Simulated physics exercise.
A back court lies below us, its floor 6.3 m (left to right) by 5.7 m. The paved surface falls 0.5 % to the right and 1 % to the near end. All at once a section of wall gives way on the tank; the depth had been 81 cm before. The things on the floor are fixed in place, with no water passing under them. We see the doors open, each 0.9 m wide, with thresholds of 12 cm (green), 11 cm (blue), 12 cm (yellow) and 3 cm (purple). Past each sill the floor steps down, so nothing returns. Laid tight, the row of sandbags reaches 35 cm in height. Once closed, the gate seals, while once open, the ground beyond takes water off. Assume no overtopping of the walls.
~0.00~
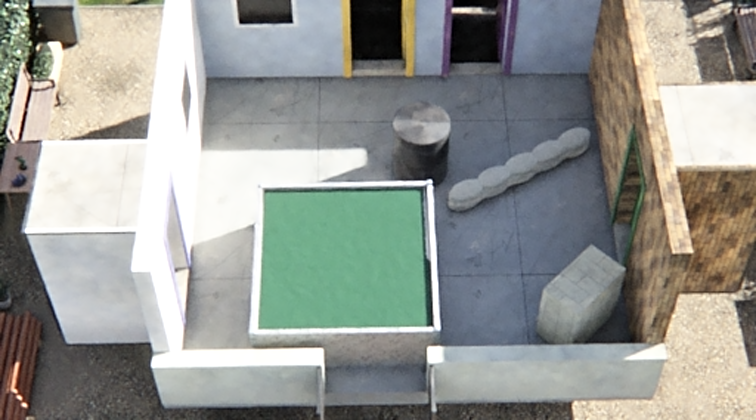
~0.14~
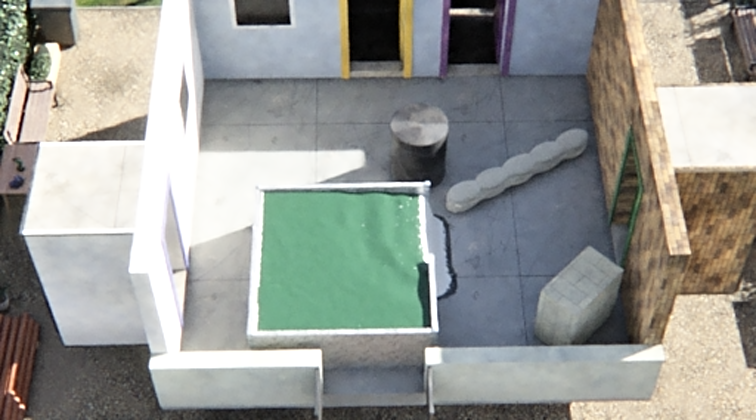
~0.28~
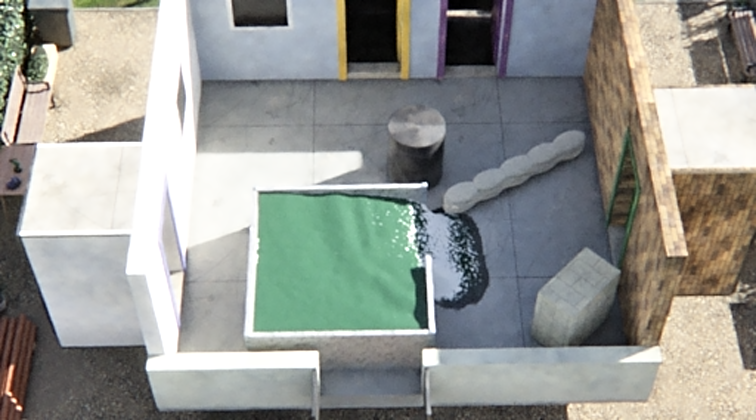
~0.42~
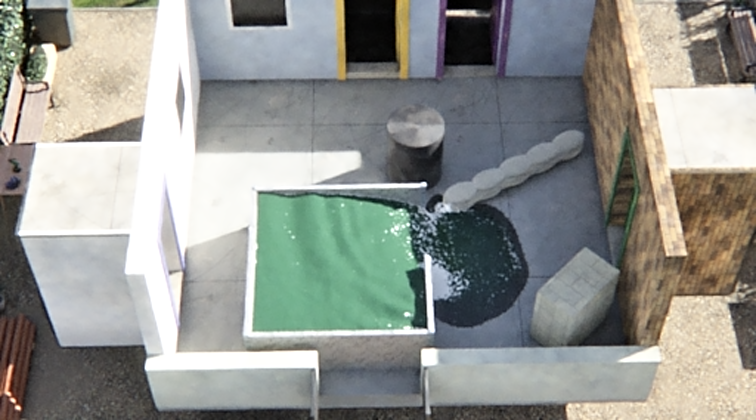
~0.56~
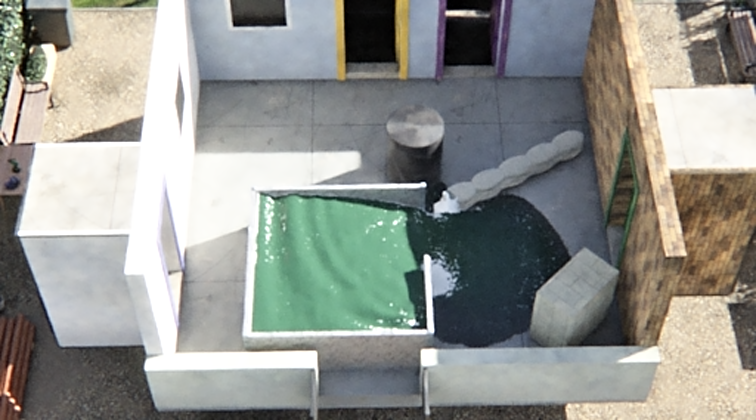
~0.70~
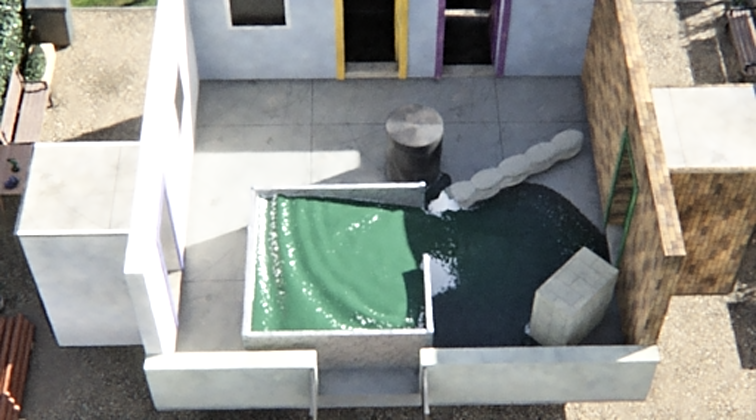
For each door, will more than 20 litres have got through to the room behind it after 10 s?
One by one: The green door will let too much through, the blue door will not let too much through, the yellow door will not let too much through, the purple door will not let too much through.
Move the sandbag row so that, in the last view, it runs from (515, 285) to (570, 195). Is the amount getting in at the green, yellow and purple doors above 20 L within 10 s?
At the green door the limit is exceeded, at the yellow door it is not reached, and at the purple door it is exceeded.
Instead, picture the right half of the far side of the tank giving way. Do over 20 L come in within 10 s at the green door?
Against that limit: Green short of it.
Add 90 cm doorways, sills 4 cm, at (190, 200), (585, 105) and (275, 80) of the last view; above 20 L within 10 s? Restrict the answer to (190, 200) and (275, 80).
The first door falls short and the second falls short.
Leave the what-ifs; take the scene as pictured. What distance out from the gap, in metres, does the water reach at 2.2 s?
4.4 m.
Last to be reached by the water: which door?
That would be the blue door.
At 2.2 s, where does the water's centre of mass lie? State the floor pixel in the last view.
Pixel position near (411, 271).
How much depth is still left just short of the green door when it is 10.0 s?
Roughly 21.5 centimetres.
After 1.4 s water covers 30 % of the floor and is deepest (50 cm) near (428, 251); green door 31 cm at the sill, 118 L in, blue door not reached, yellow door not reached, purple door not reached.
After 2.2 s water covers 40 % of the floor and is deepest (51 cm) near (589, 191); green door 48 cm at the sill, 373 L in, blue door not reached, yellow door not reached, purple door not reached.
After 3.5 s water covers 55 % of the floor and is deepest (38 cm) near (603, 278); green door 36 cm at the sill, 705 L in, blue door not reached, yellow door 1 cm at the sill, 0 L in, purple door 5 cm at the sill, 1 L in.
After 6.0 s water covers 85 % of the floor and is deepest (30 cm) near (599, 258); green door 31 cm at the sill, 1063 L in, blue door not reached, yellow door 2 cm at the sill, 0 L in, purple door 3 cm at the sill, 4 L in.
After 10.0 s water covers 95 % of the floor and is deepest (22 cm) near (617, 375); green door 21 cm at the sill, 1351 L in, blue door 5 cm at the sill, 0 L in, yellow door 1 cm at the sill, 0 L in, purple door 3 cm at the sill, 4 L in.
